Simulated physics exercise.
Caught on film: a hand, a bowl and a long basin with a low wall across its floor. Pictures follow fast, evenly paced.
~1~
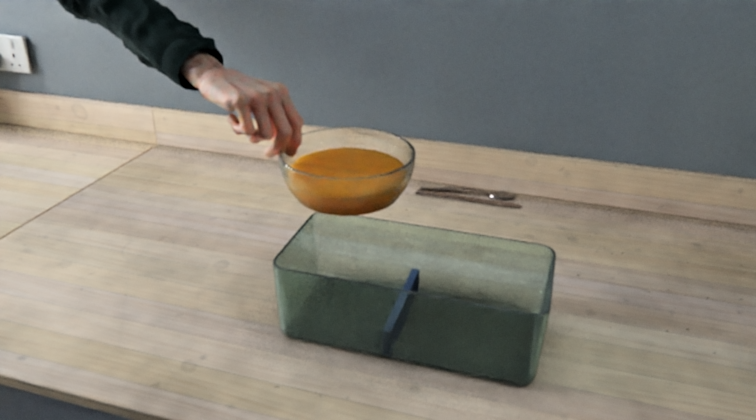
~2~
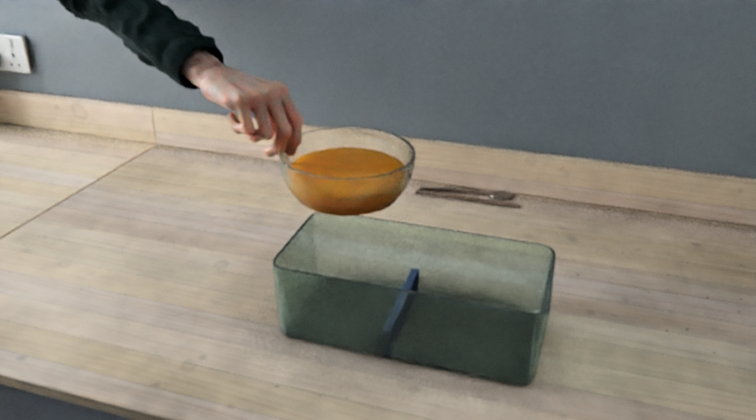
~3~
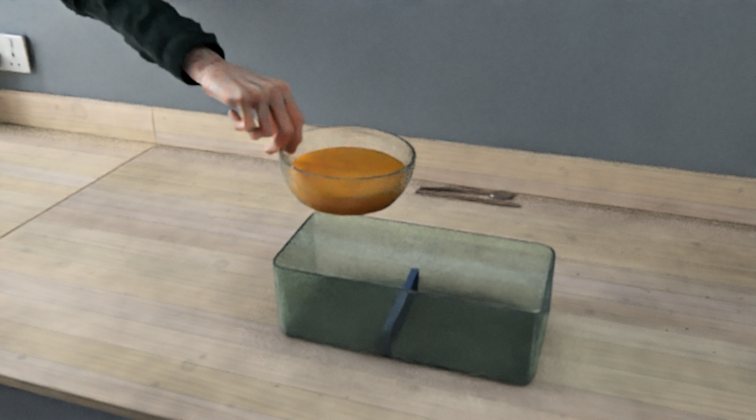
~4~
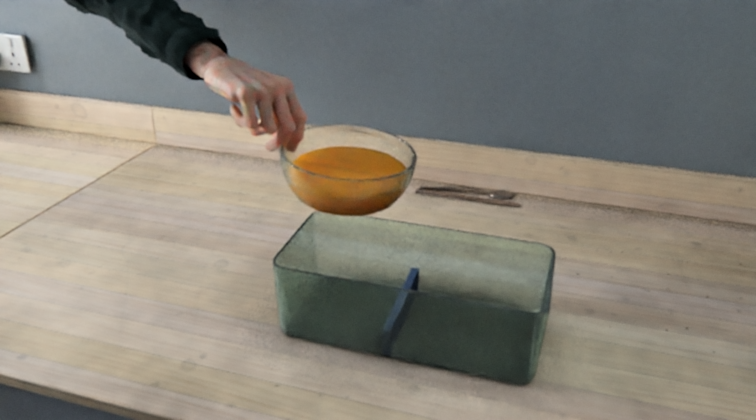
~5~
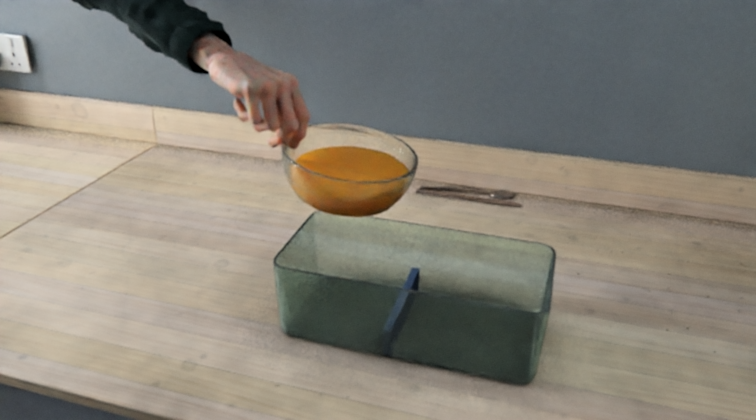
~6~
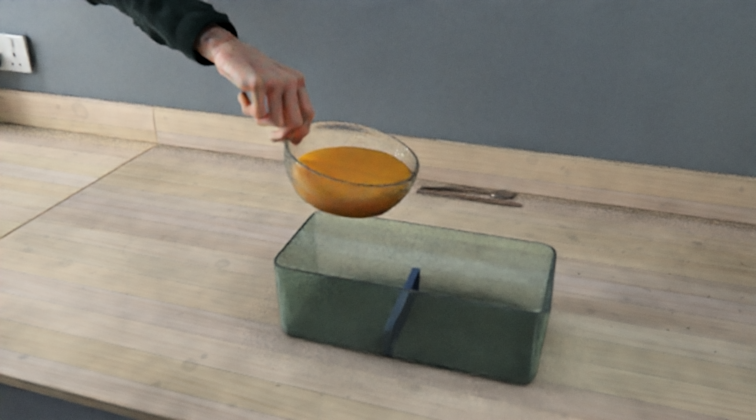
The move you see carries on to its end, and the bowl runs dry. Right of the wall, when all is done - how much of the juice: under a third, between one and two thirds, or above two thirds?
Upwards of two thirds.
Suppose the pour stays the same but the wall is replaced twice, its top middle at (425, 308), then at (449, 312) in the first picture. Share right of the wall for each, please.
Roughly 65 % and 30 %.
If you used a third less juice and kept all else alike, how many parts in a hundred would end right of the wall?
80 per cent.
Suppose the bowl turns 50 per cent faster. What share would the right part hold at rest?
Roughly 80 in a hundred.
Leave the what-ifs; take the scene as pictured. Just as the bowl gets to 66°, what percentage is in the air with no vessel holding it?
It's close to 30 per cent.
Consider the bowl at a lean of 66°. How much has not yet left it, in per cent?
Around 50 in a hundred has not poured out yet.
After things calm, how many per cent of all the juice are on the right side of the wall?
85 %.
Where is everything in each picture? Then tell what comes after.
It leans 0°; its right rim is at (412, 161); the juice meets the walls at (293, 161) and (408, 176); the long basin's rim runs from (294, 237) to (552, 280); the wall's top is at (403, 298), in the first frame.
It leans 1°; its right rim is at (412, 161); the juice meets the walls at (293, 161) and (408, 176), in the second frame.
It leans 2°; its right rim is at (413, 163); the juice meets the walls at (293, 159) and (408, 177), in the third frame.
It leans 4°; its right rim is at (413, 165); the juice meets the walls at (294, 159) and (408, 178), in the fourth frame.
It leans 8°; its right rim is at (415, 169); the juice meets the walls at (295, 158) and (410, 178), in the fifth frame.
It leans 12°; its right rim is at (416, 174); the juice meets the walls at (297, 158) and (412, 179), in the sixth frame.
A moment on, the bowl is tipped part way and 49 per cent is still to pour, 0 is left of the wall and 19 right of it.
Next, the bowl is tipped on its side and 6 per cent is still to pour, 10 is left of the wall and 80 right of it.
Then the bowl is tipped on its side and 0 per cent is still to pour, 15 is left of the wall and 85 right of it.
Later the bowl is tipped on its side and 0 per cent is still to pour, 15 is left of the wall and 85 right of it.
In the end 15 per cent lies left of the wall, 85 right of it and 0 outside.
